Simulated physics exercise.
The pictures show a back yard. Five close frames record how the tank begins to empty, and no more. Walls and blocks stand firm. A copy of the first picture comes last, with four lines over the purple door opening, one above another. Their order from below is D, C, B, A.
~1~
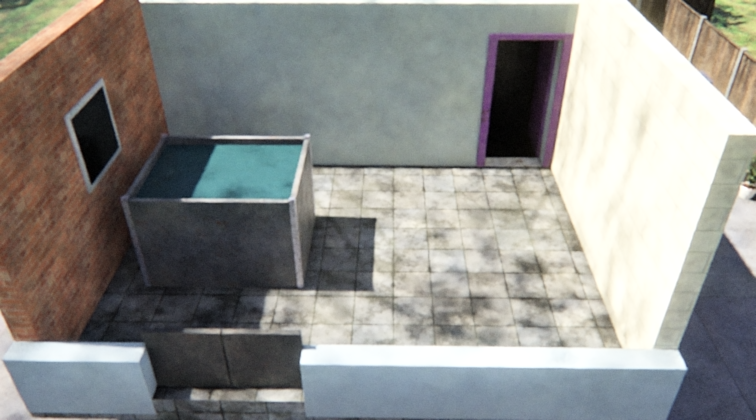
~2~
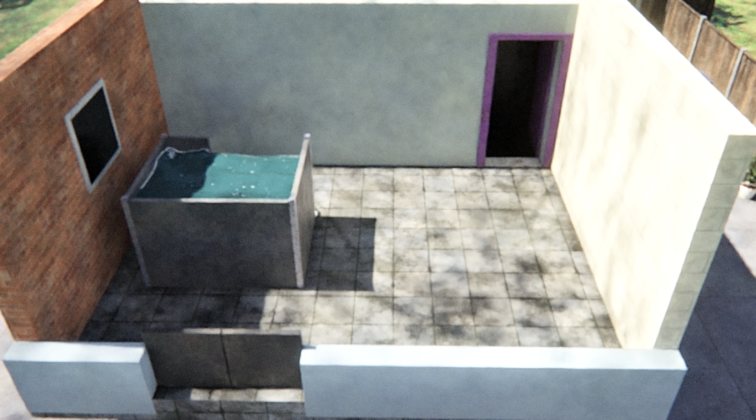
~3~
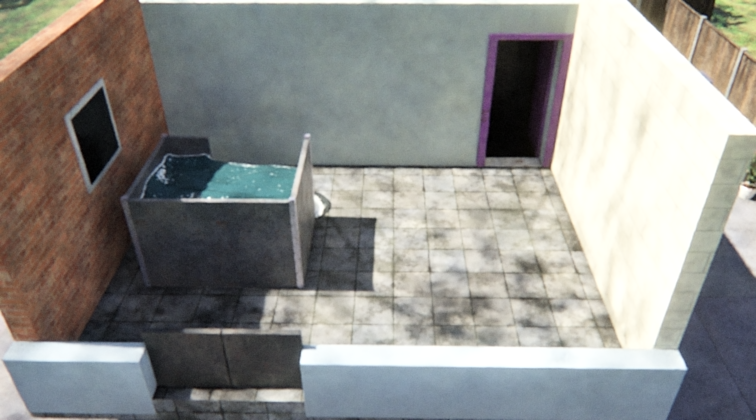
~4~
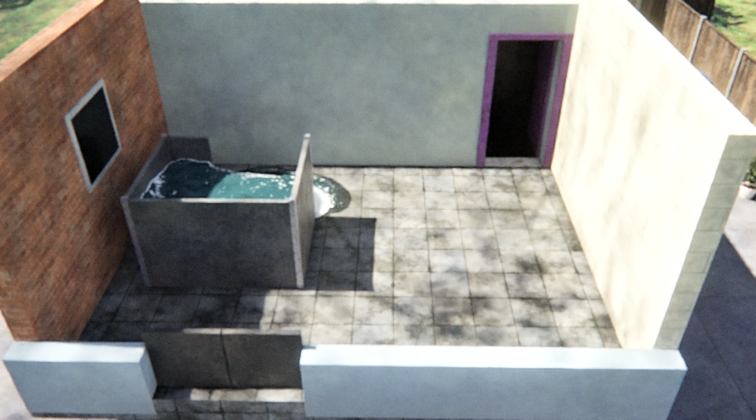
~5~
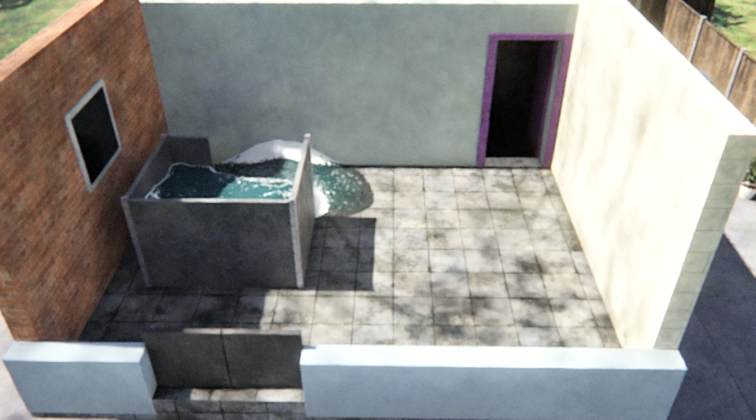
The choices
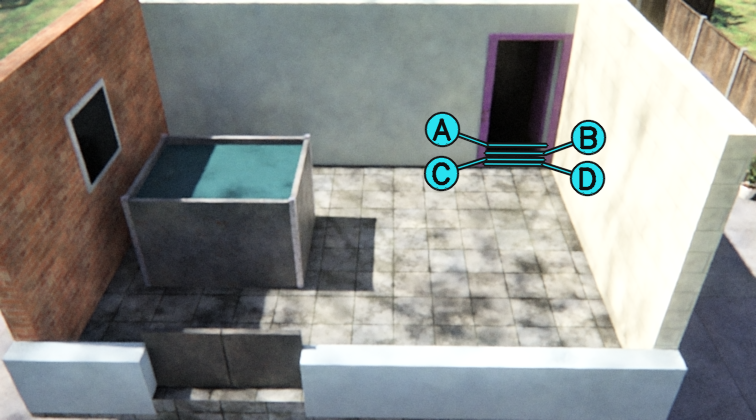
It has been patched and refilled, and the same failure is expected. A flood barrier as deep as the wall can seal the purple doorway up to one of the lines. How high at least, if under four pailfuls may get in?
It is B.
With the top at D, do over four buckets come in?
Yes.
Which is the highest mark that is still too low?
That would be C.
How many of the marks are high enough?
Two of the four.
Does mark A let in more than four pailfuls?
No, not at all.
On the marked copy, A at (516, 145); B at (515, 153); C at (514, 159); D at (513, 164); from the bottom up D, C, B, A.
For mark A, a splash gets over, under a bucket.
For mark B, a bucket or two gets in.
For mark C, about 12 bucketfuls get in.
For mark D, dozens of bucketfuls pour in.
